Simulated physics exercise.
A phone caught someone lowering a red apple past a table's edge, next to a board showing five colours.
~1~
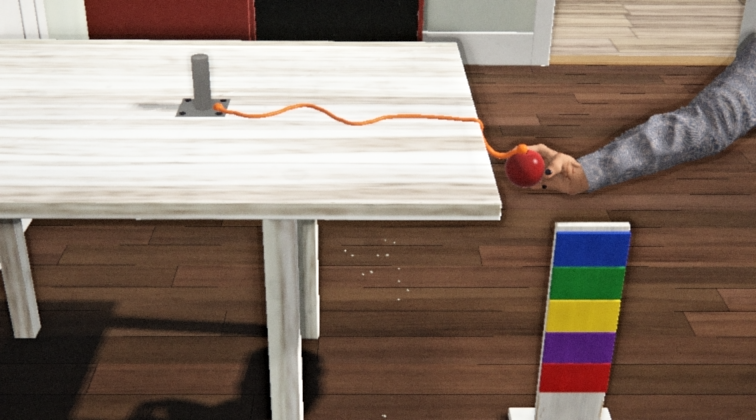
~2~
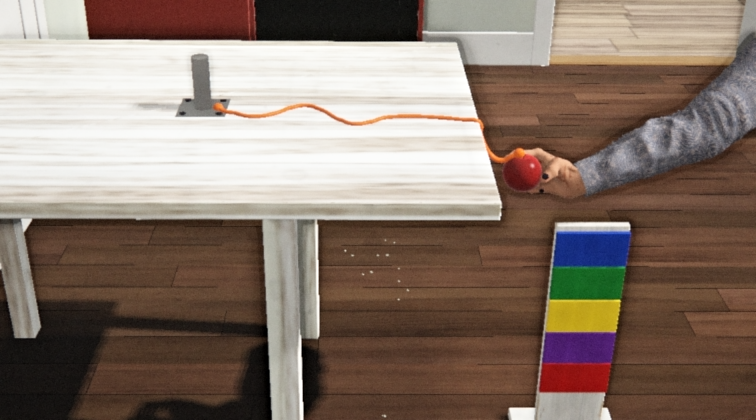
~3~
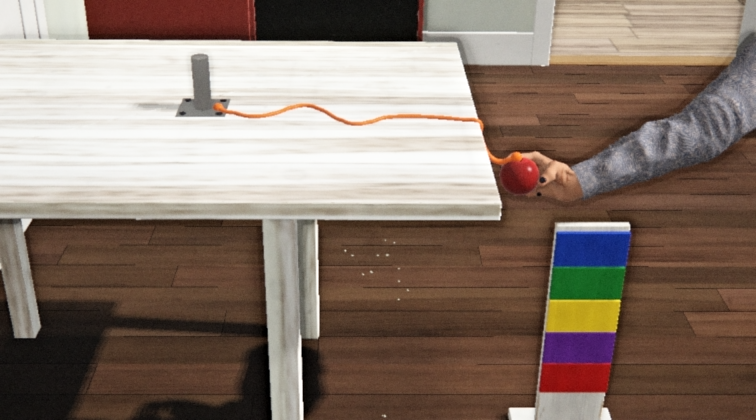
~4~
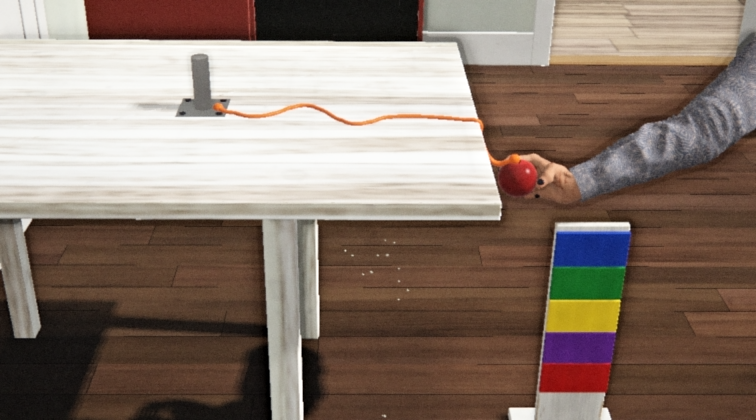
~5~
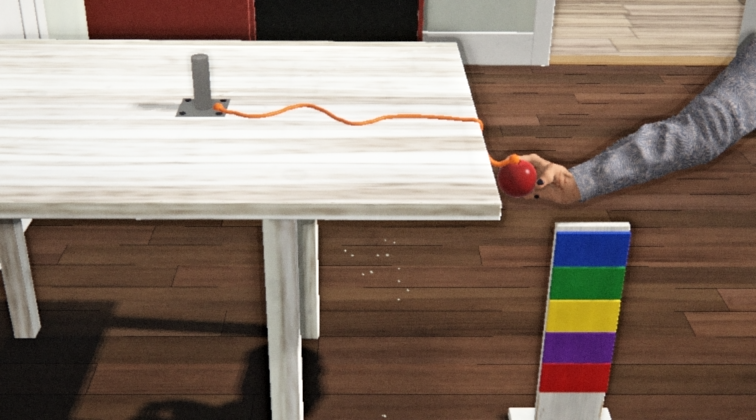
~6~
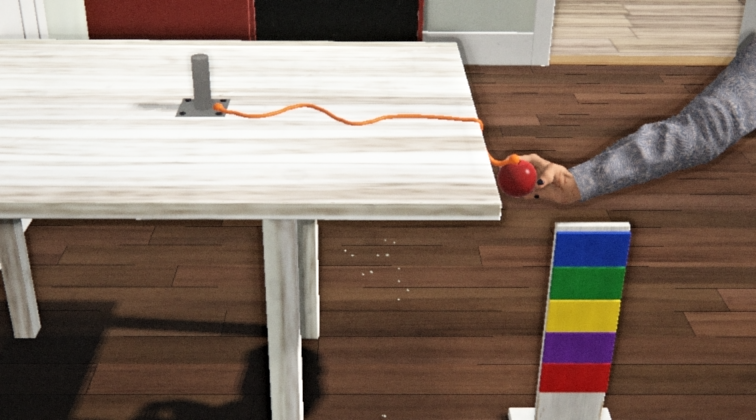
A hand holding a red ball on an orange cord lowers it slightly beside a table.
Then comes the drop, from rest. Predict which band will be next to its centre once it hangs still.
I would say the blue band.
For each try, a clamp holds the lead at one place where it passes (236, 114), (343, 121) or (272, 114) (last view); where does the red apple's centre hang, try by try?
They end up at (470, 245), (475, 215) and (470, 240).
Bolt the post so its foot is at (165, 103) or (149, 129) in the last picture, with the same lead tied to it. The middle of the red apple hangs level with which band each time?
For the first try, above them all; for the second, no band.
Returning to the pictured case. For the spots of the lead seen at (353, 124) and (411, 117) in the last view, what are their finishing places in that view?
At (392, 116), then (455, 119).
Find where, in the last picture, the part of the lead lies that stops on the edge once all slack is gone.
About (439, 118).
Early on, apple near (475, 240); level with blue.
Midway, apple near (484, 243); level with blue.
Finally, apple near (468, 244); level with blue. The blue one.
